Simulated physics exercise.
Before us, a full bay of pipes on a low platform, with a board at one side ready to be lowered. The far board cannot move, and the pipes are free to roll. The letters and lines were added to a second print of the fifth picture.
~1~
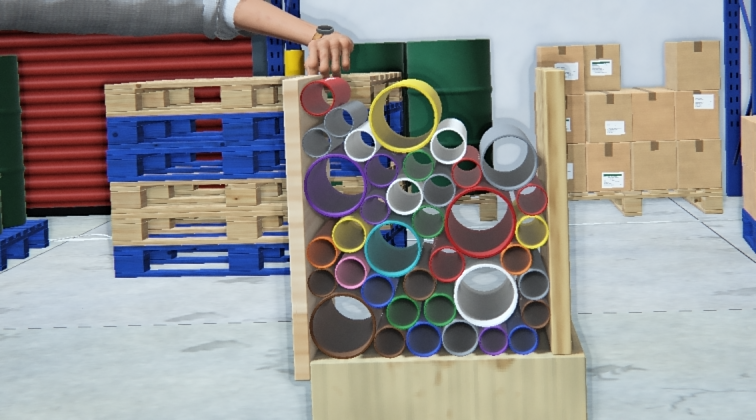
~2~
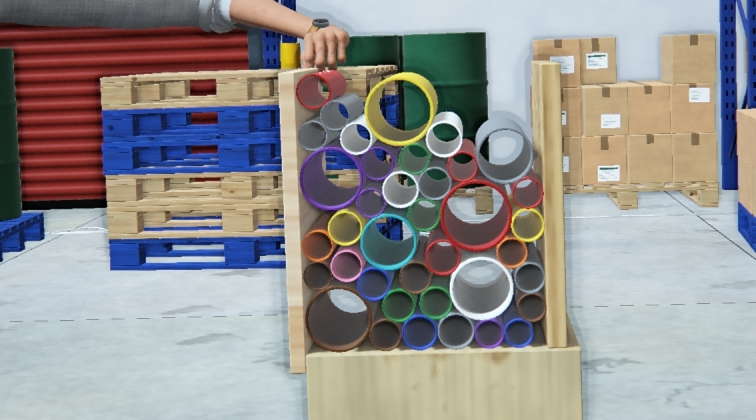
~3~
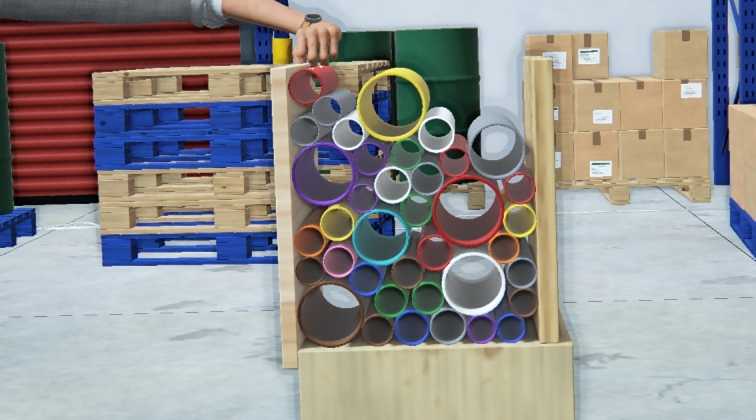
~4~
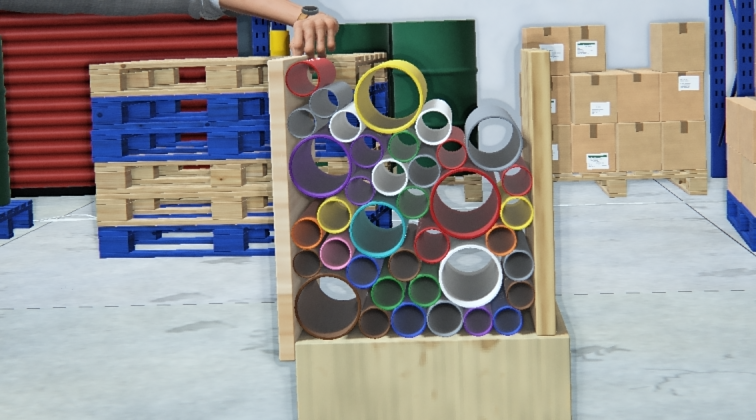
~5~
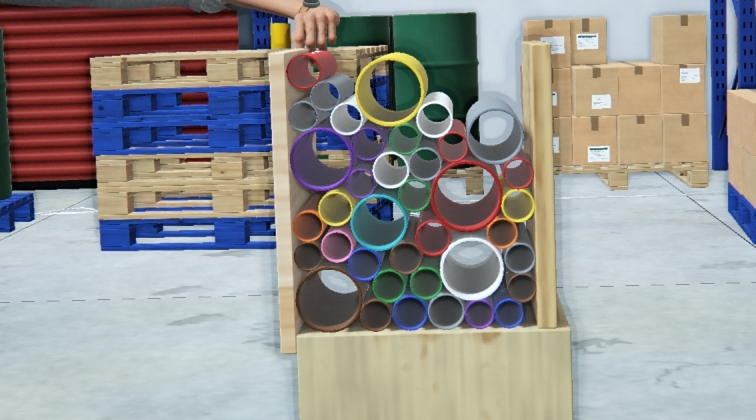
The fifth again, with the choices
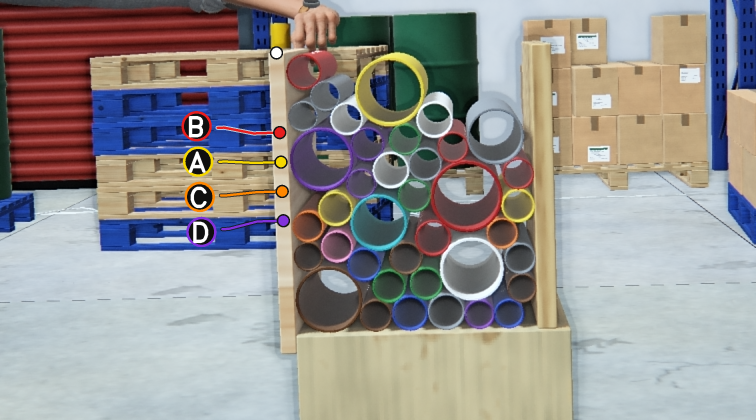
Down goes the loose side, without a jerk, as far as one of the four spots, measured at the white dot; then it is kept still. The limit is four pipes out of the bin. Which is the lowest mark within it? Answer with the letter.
The answer is mark C.
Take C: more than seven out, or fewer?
It loses fewer than seven.
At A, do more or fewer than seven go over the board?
It loses fewer than seven.
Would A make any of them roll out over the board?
Yes.
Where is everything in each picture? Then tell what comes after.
A red pipe (532, 200); a grey pipe (339, 123); side board (312, 215), in the first frame.
Side board (308, 208); a brown pipe (339, 319), in the second frame.
A blue pipe (511, 329); a blue pipe (366, 280), in the third frame.
A red pipe (432, 246); a red pipe (466, 204), in the fourth frame.
A yellow pipe (518, 206); a red pipe (519, 174); a grey pipe (326, 96), in the fifth frame.
On the marked copy, A at (281, 162); B at (280, 133); C at (282, 191); D at (283, 221); the white dot at (276, 53).
With C. Early on, top of the board (288, 114).
Further on, top of the board (291, 182).
At the end, top of the board (291, 191), three out over the board.
As for the rest, A three out over the board; B one out over the board; D more than four out over the board.
